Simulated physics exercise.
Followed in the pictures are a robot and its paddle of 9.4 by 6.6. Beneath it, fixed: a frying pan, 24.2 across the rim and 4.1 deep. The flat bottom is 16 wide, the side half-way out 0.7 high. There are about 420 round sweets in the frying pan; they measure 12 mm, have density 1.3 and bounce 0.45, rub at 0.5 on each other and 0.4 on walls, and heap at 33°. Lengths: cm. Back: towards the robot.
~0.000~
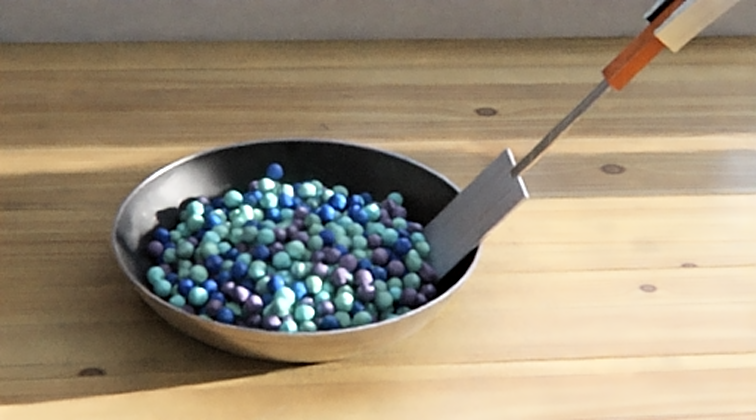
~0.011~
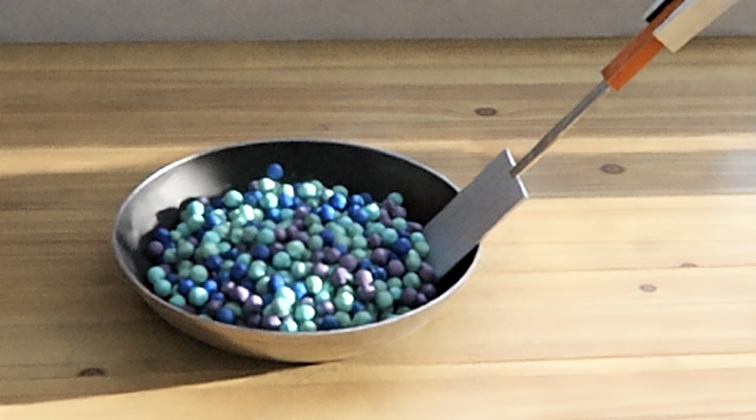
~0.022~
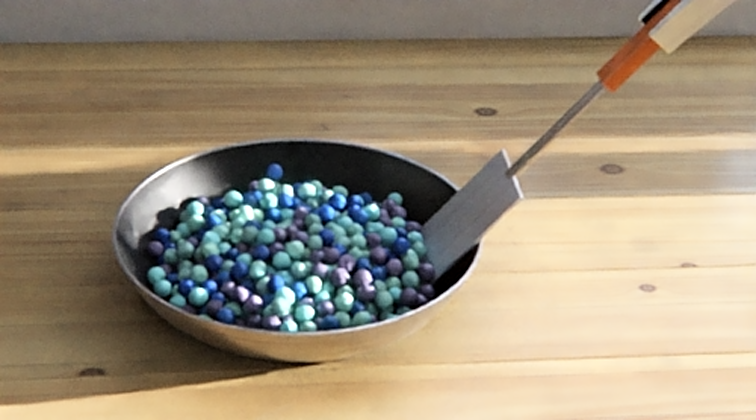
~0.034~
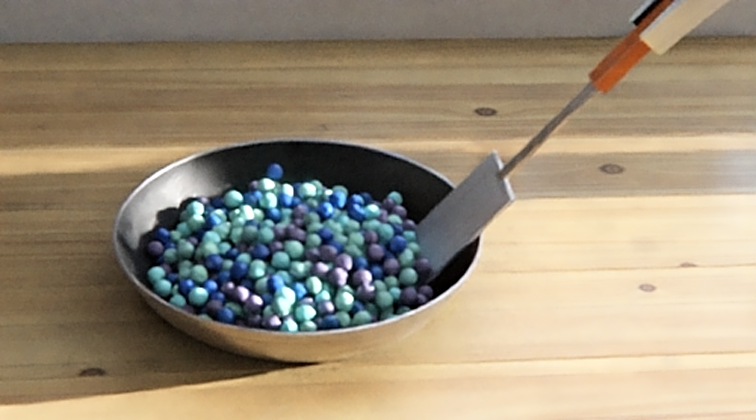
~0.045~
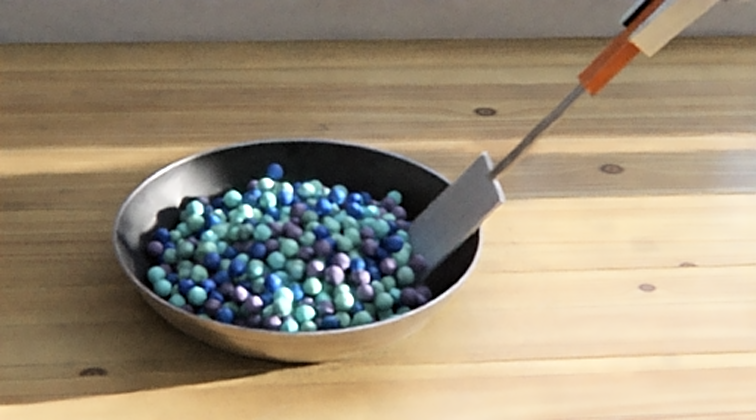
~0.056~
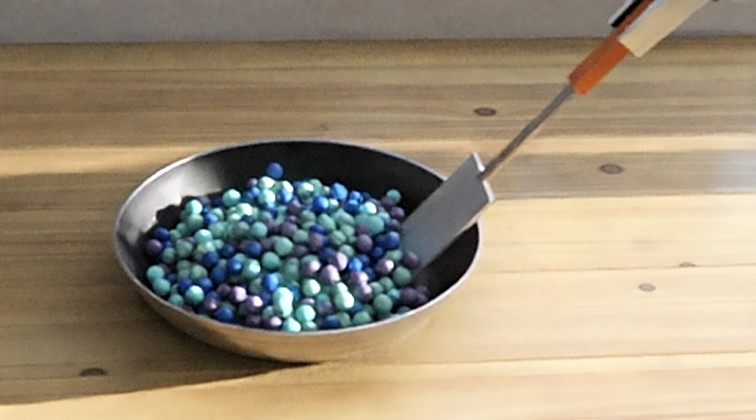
On a pale wooden tabletop with dark knots, seen from slightly above by a camera that stays still, sunlight and soft shadow fall across the planks. A dark frying pan with a pale outer side holds a heap of small blue, teal and purple balls, with a grey paddle on an orange-and-cream robot arm at its right. The paddle, motionless at first, slides a short way left, nudging the nearest balls slightly.
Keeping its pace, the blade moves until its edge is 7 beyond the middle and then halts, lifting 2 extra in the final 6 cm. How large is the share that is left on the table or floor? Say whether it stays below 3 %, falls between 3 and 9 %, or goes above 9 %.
It falls between 3 and 9 %.
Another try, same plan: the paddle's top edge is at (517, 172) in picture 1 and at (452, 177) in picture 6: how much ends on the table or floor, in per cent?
Roughly 20 %.
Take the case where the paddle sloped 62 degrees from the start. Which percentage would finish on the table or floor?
Somewhere around 5 per cent would end on the table or floor.
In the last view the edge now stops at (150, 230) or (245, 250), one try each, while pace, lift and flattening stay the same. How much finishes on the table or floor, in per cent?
About 25 and 0 per cent.
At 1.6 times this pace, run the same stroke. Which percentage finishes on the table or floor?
Around 15 percent would finish on the table or floor.
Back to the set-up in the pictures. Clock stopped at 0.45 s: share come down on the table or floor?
Around 6 percent.
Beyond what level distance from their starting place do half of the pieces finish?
Distance: Near 3 cm.
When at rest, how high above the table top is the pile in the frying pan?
5.5 cm.
After 0.14 s, sloping 50°, highest piece 5 above the table; 425 in the frying pan.
After 0.21 s, sloping 50°, highest piece 6 above the table; 425 in the frying pan.
After 0.45 s, sloping 50°, highest piece 6 above the table; 401 in the frying pan, 22 on the table or floor, 2 on the blade or in flight.
After 1.50 s, sloping 50°, highest piece 5 above the table; 399 in the frying pan, 26 on the table or floor.
In the end, 399 in the frying pan, 26 on the table or floor. That is 6 % on the table or floor.
